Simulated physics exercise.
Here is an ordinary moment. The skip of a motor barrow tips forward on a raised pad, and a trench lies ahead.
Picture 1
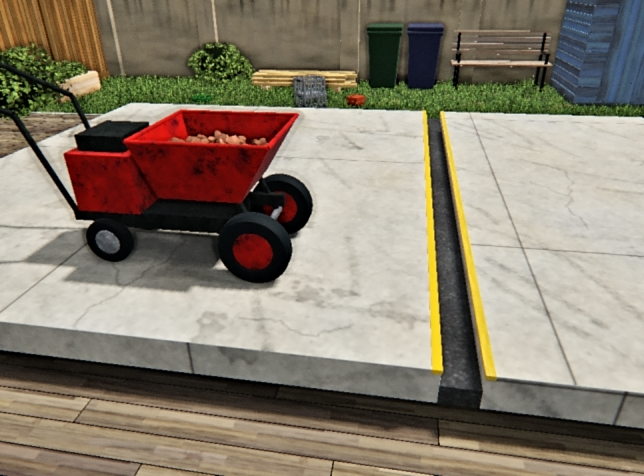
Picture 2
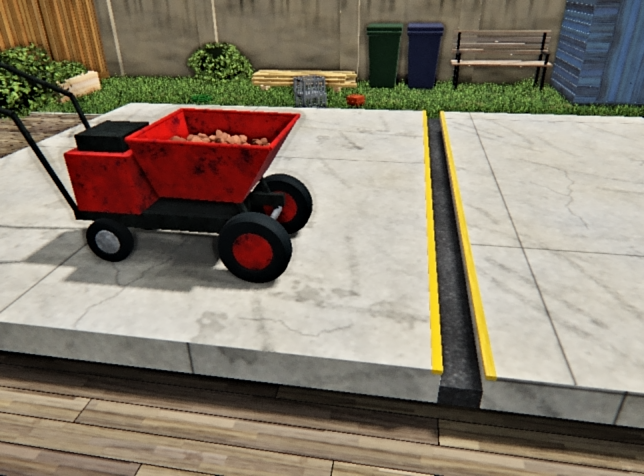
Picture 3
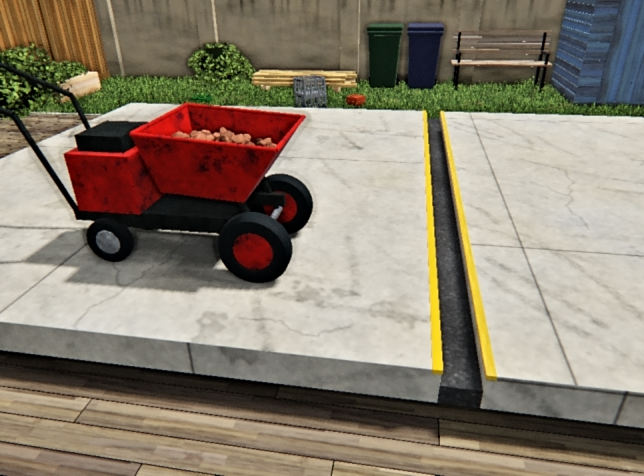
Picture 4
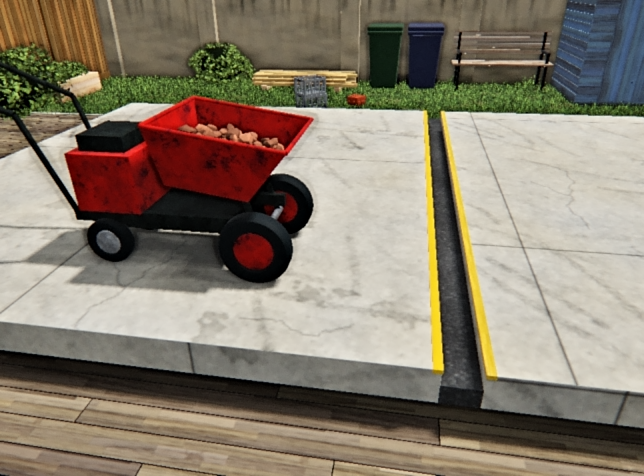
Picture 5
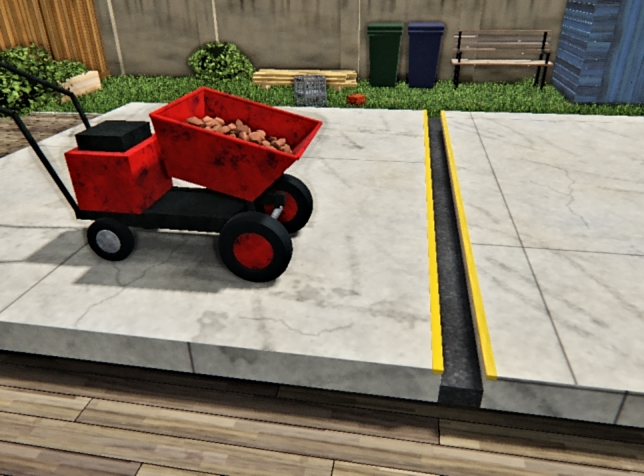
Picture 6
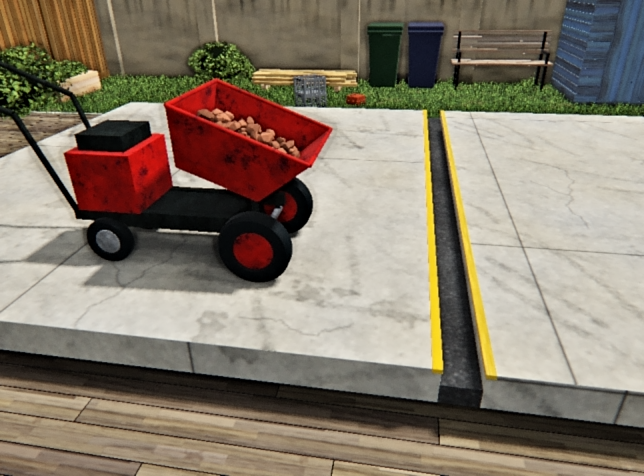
Red skip of a motor barrow gradually tipping forward to the right, carrying rubble lumps, on a pale raised pad beside a narrow trench.
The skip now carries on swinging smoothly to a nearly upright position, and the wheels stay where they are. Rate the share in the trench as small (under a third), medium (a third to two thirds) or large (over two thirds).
Small.
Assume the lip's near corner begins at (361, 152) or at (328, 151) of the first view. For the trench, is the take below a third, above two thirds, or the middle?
In the middle band; then the middle third.
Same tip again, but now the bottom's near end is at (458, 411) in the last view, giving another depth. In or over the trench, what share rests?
The share comes to around 20 percent.
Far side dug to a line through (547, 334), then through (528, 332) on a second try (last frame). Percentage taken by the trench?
Lab note: Case 1 around 20 %, case 2 20 %.
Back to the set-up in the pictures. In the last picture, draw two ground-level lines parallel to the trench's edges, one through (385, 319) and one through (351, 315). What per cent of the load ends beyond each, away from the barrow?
60 % and 90 %, in that order.
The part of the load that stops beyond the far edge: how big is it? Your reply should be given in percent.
0 percent.
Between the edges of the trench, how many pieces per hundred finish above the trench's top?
Roughly 10 %.
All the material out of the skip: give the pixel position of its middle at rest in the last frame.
About pixel (402, 261).
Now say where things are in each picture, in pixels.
Lip of the skip (268, 148), level; top of the load (209, 150), lumps of rubble; first edge of the trench (435, 324); far edge (483, 328), the trench under half as wide as the skip, and about half as deep as wide, in the first picture.
Lip of the skip (270, 149), tipped barely; top of the load (210, 150), in the second picture.
Lip of the skip (276, 150), tipped barely; top of the load (200, 149), in the third picture.
Lip of the skip (286, 154), tipped a little; top of the load (207, 145), in the fourth picture.
Lip of the skip (297, 159), tipped a little; top of the load (215, 139), in the fifth picture.
Lip of the skip (309, 166), tipped clearly; top of the load (217, 132); first edge of the trench (435, 323); far edge (483, 327), in the sixth picture.
Just after the last frame, skip tipped steeply; every one in the skip.
A moment on, skip tipped right over; almost all in the skip; about a tenth short of the trench; just a few falling.
Further on, skip tipped right over; roughly a third in the skip; roughly half short of the trench; about a tenth in or heaped over the trench; just a few beyond it.
When it is over, skip tipped right over; about a tenth in the skip; the larger part short of the trench; roughly a quarter in or heaped over the trench; just a few beyond it.
